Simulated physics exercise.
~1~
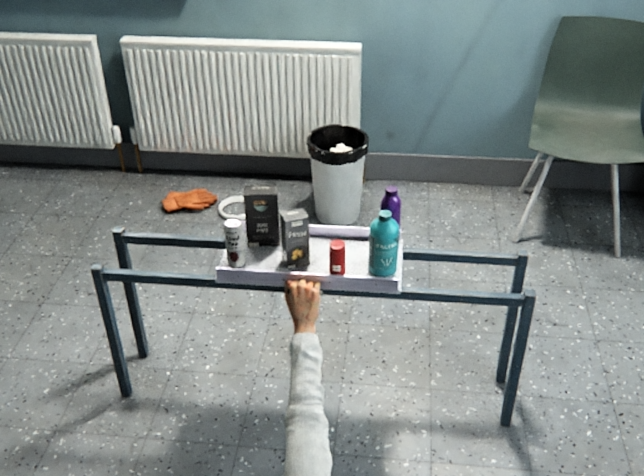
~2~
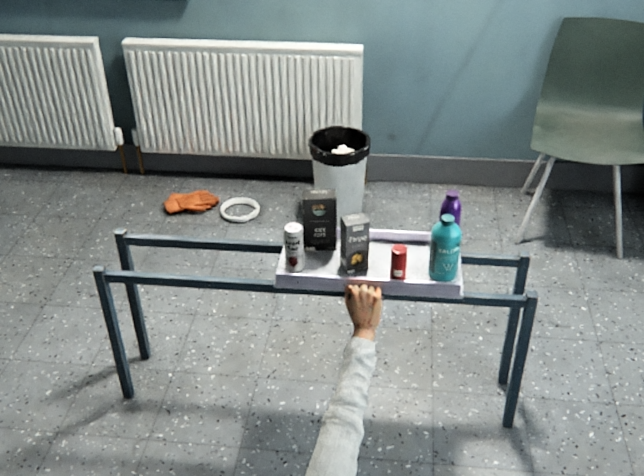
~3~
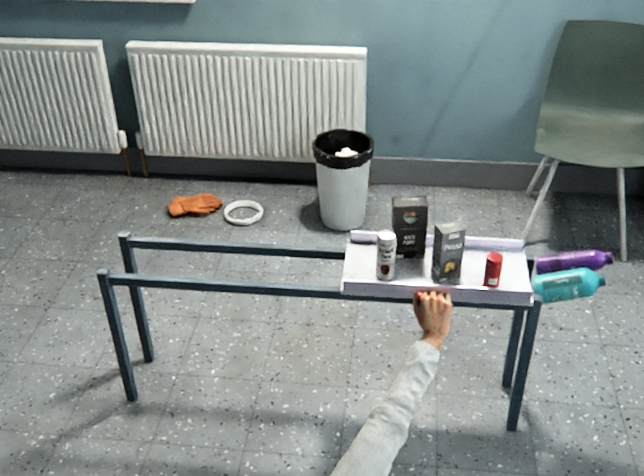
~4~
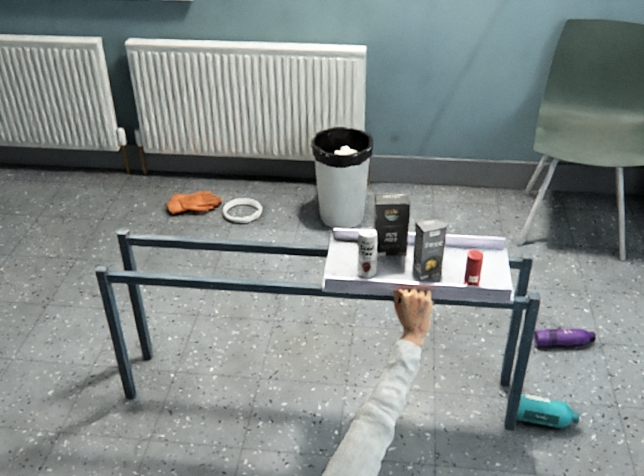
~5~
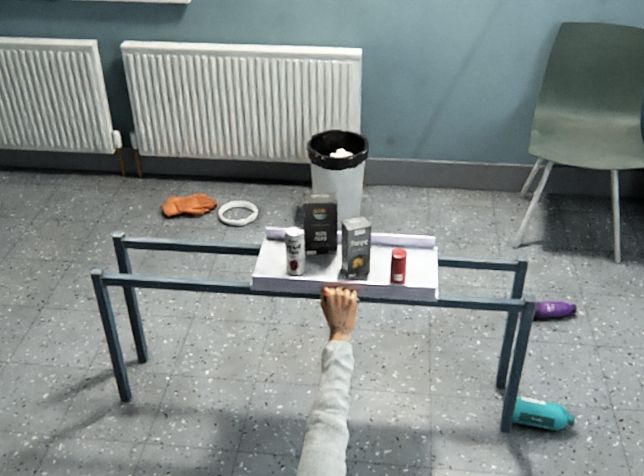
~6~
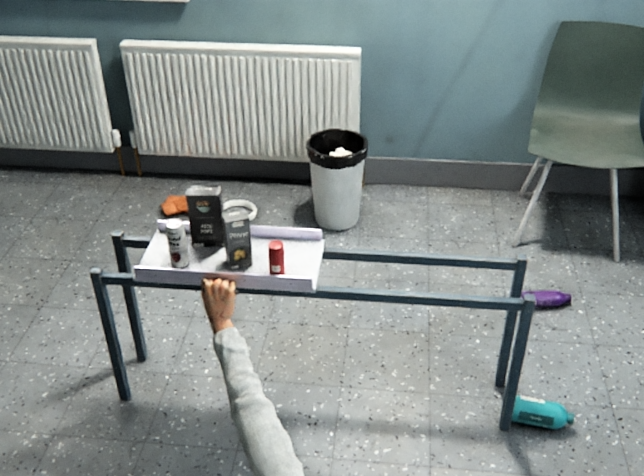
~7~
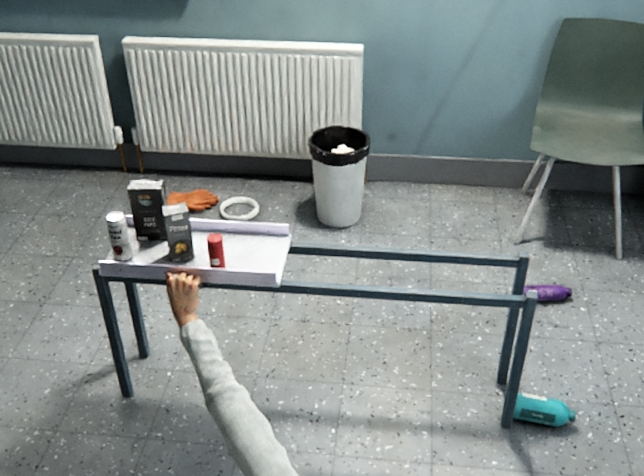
A white tray carrying bottles, cartons and small containers was pushed right along a metal frame by a hand, and the purple and turquoise bottles toppled off onto the floor; the hand then moved it to the left end, the other four items still upright.
